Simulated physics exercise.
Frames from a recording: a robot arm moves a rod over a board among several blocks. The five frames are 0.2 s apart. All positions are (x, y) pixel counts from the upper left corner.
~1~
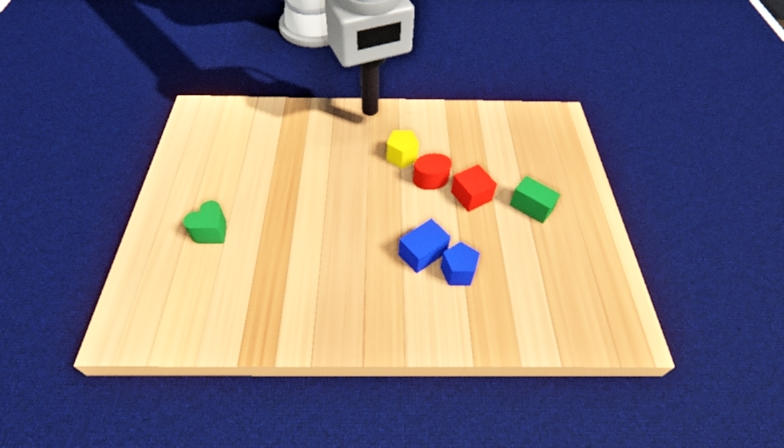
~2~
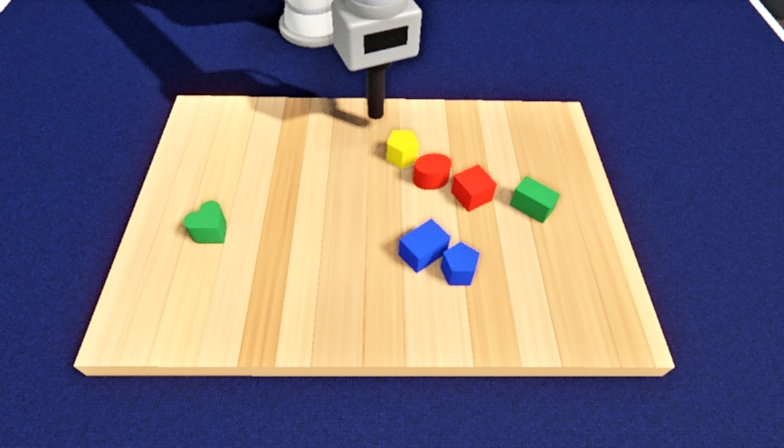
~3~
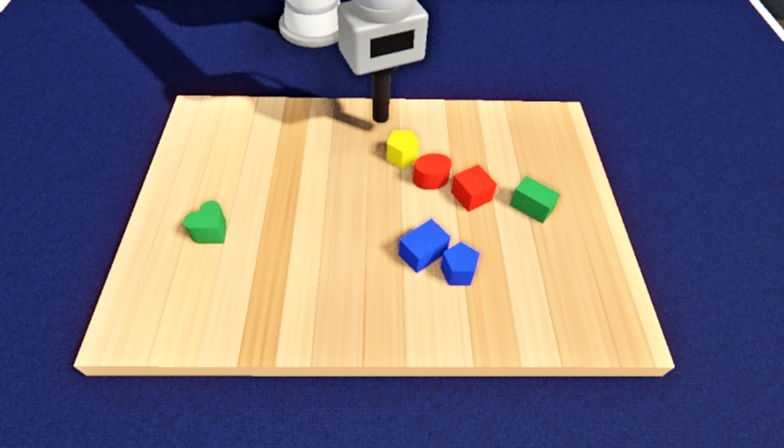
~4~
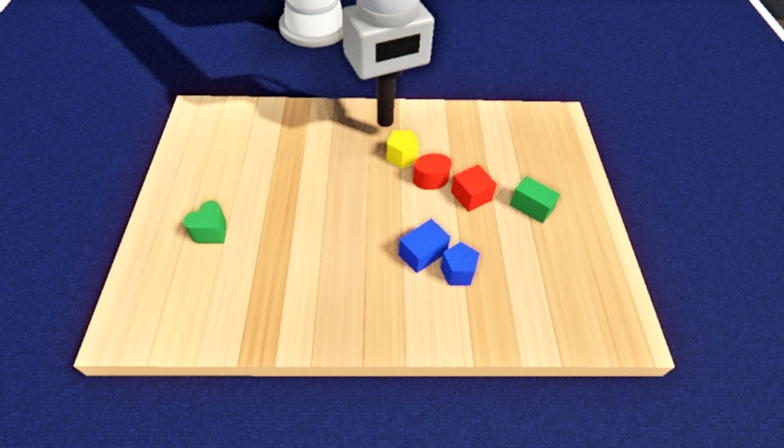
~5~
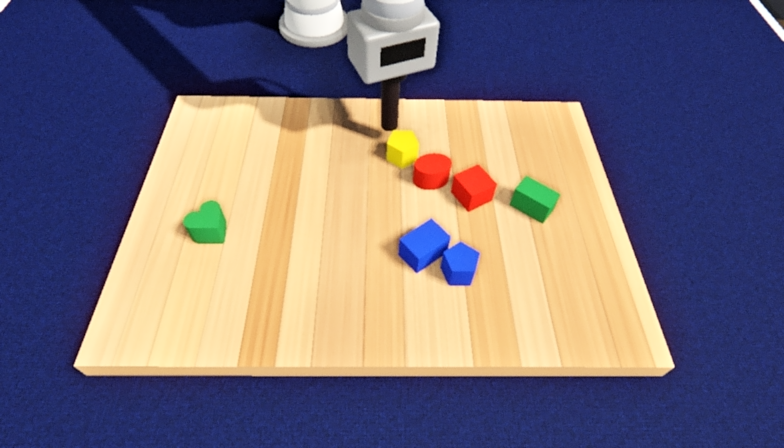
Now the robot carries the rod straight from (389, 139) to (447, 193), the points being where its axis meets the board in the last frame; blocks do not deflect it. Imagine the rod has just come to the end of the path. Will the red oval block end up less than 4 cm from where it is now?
No, I don't think so.
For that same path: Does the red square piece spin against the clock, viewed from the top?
Going by the path, yes.
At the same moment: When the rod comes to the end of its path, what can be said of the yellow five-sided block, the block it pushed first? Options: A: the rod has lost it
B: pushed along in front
My pick is A.
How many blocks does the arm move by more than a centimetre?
The number will come to 3 or more.
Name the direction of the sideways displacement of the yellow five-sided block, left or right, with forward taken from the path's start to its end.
My answer: Right.
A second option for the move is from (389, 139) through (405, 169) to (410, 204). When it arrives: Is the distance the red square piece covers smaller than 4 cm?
Going by the path, yes.
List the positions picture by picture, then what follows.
The first picture shows rod tip (370, 111); block tops, yellow five-sided block (403, 140); red oval block (433, 163); red square piece (476, 179).
The second picture shows rod (376, 114); blocks unchanged.
The third picture shows rod (381, 118); blocks unchanged.
The fourth picture shows rod (385, 122); blocks unchanged.
The fifth picture shows rod (389, 126); yellow five-sided block (403, 140); red oval block (433, 163); red square piece (476, 179).
The first path, step by step. One third of the way, rod (408, 144); yellow five-sided block (411, 156); red oval block (437, 168), turned 15° anticlockwise.
Two thirds of the way, rod (428, 162); yellow five-sided block (412, 169), turned 40° clockwise; red oval block (440, 176), turned 45° anticlockwise.
At the end, rod (449, 181); yellow five-sided block (412, 170), turned 45° clockwise; red oval block (449, 196); red square piece (484, 188), turned 55° anticlockwise.
